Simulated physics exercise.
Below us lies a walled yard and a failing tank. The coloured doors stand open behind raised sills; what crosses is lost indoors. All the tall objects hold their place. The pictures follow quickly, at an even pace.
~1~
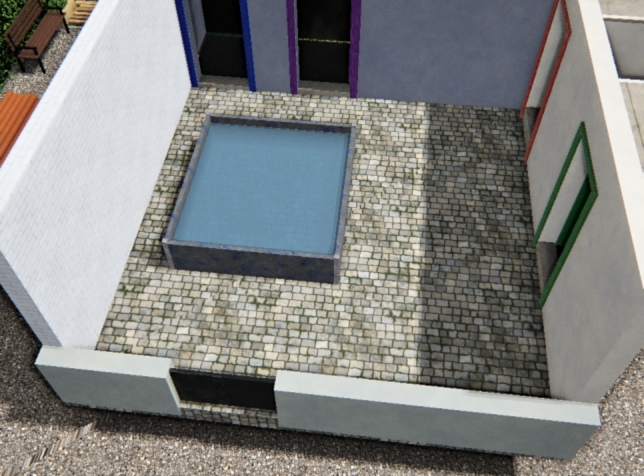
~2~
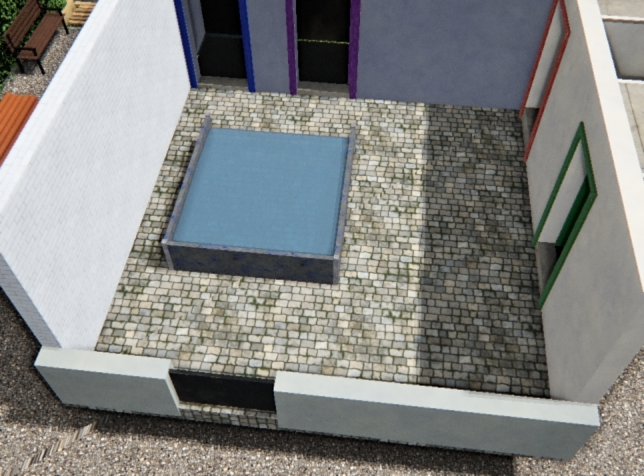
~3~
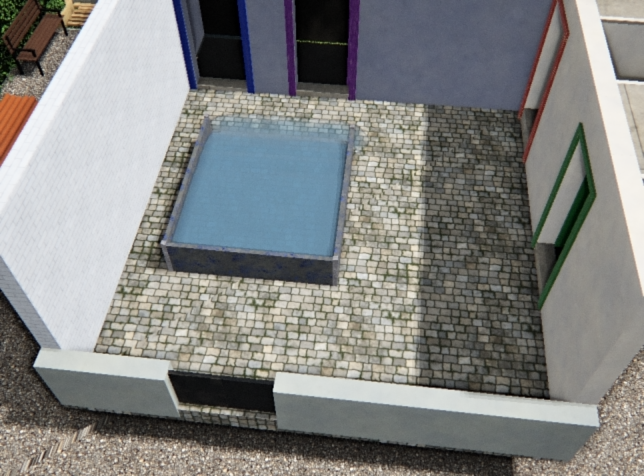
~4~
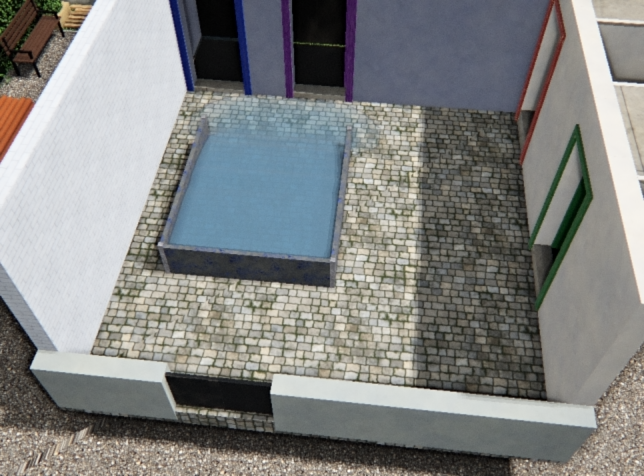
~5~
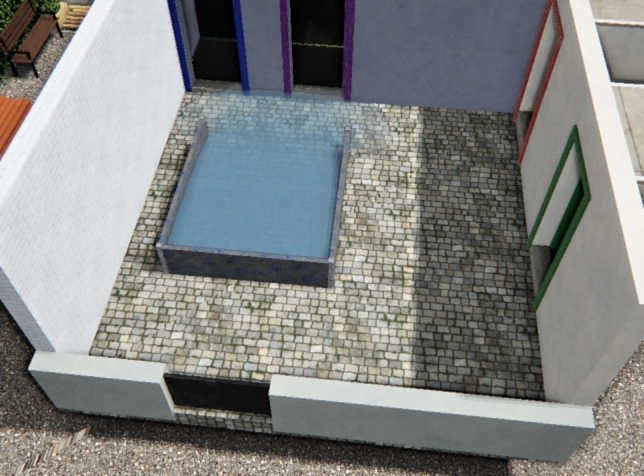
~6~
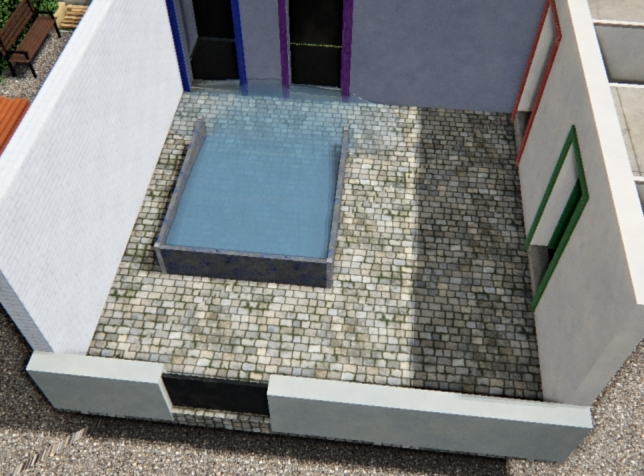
In a walled yard, water spreads from the far side of a raised open tank.
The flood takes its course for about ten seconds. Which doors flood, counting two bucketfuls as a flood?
The blue door floods; the red door holds within the limit; the purple door floods; the green door holds within the limit.
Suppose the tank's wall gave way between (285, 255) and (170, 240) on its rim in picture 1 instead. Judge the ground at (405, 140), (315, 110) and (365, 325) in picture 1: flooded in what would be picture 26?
As listed: Dry, no water, wet.
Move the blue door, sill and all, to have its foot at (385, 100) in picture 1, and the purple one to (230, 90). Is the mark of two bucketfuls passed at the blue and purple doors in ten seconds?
One by one: The blue door passes that mark; the purple door goes over.
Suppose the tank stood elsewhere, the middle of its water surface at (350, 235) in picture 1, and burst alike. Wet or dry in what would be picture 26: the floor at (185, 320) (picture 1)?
At that place: No water.
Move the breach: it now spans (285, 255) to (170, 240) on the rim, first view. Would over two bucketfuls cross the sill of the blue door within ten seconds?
The blue one floods.
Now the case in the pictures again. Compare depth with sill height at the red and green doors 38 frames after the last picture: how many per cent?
About 40 and 30 per cent.
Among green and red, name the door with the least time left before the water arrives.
It is the one in red.
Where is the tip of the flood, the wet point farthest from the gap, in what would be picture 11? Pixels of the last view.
Around (445, 114).
A moment on, water covers 20 % of the floor; the blue door over two buckets in, the red door not reached, the purple door over two buckets in, the green door not reached.
Next, water covers 25 % of the floor; the blue door far over two buckets in, the red door wet at the sill, nothing in, the purple door far over two buckets in, the green door not reached.
Then, water covers 45 % of the floor; the blue door far over two buckets in, the red door wet at the sill, nothing in, the purple door far over two buckets in, the green door not reached.
Later, water covers 85 % of the floor; the blue door far over two buckets in, the red door wet at the sill, nothing in, the purple door far over two buckets in, the green door wet at the sill, nothing in.
In the end, water covers 95 % of the floor; the blue door far over two buckets in, the red door wet at the sill, nothing in, the purple door far over two buckets in, the green door wet at the sill, nothing in.
